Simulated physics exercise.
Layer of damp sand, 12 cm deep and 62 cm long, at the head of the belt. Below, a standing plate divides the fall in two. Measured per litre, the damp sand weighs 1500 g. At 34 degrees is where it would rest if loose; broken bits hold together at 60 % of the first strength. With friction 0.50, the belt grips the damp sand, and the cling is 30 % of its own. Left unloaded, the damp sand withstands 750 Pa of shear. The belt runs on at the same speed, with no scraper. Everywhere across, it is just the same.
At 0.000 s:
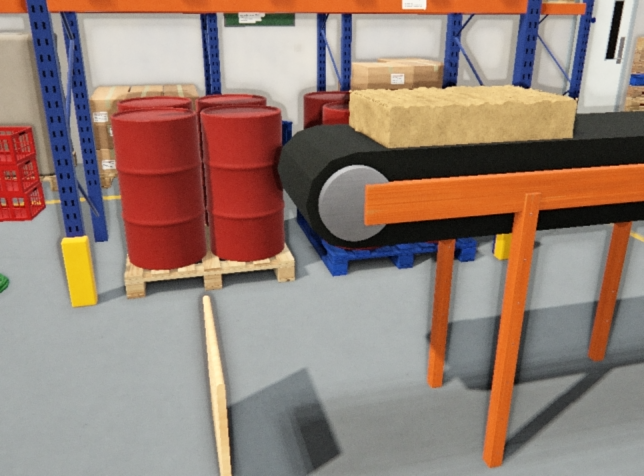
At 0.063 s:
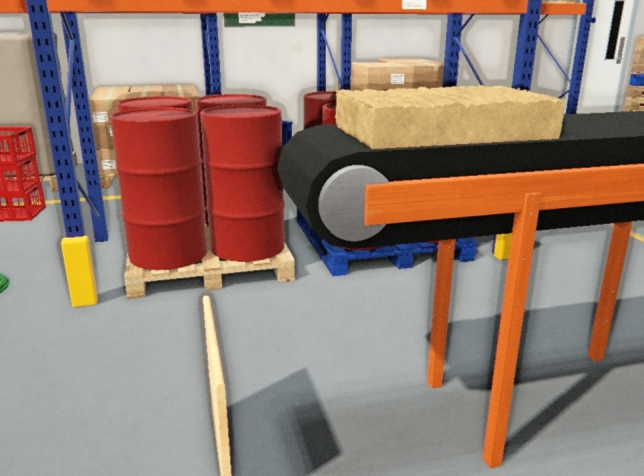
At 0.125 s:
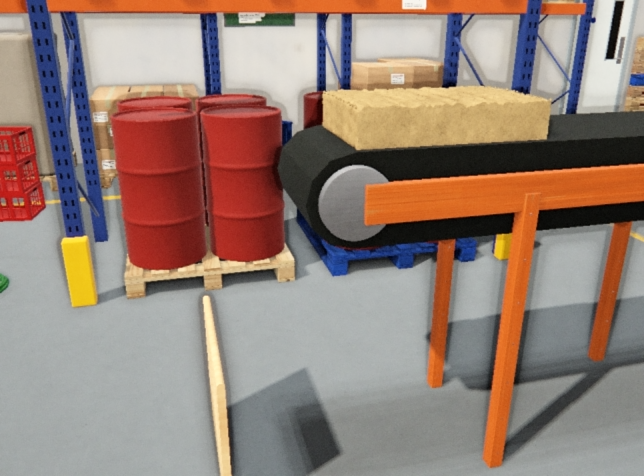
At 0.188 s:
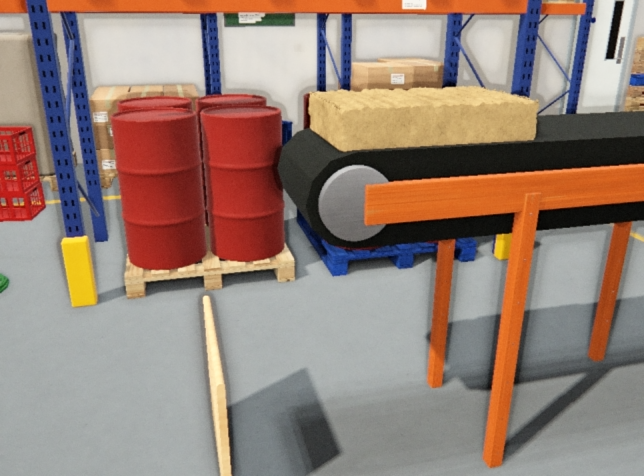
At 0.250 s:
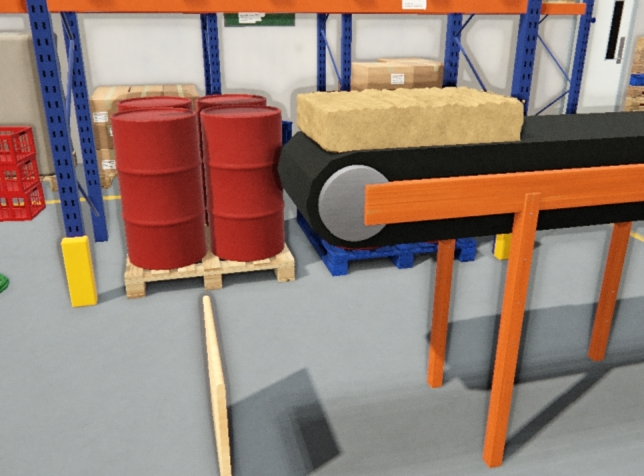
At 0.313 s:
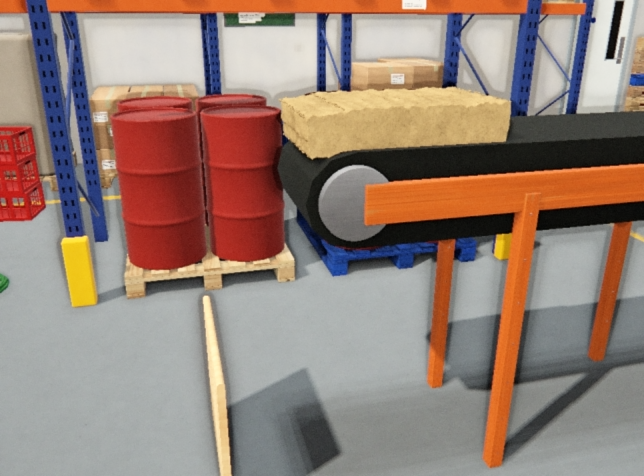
The clip shows a rough, tan rectangular slab riding left along a black conveyor belt with orange supports in a warehouse, its front edge moving out over the end roller, while red drums and an upright board stay still.
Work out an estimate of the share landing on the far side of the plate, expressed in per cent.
The estimate comes to about 30 %.
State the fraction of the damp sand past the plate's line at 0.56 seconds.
Some 0 in a hundred.
After 0.56 s, 0 % is beyond the plate's line.
After 0.86 s, 12 % is beyond the plate's line.
After 1.15 s, 19 % is beyond the plate's line.
After 1.45 s, 30 % is beyond the plate's line.
After 2.72 s, 30 % is beyond the plate's line.
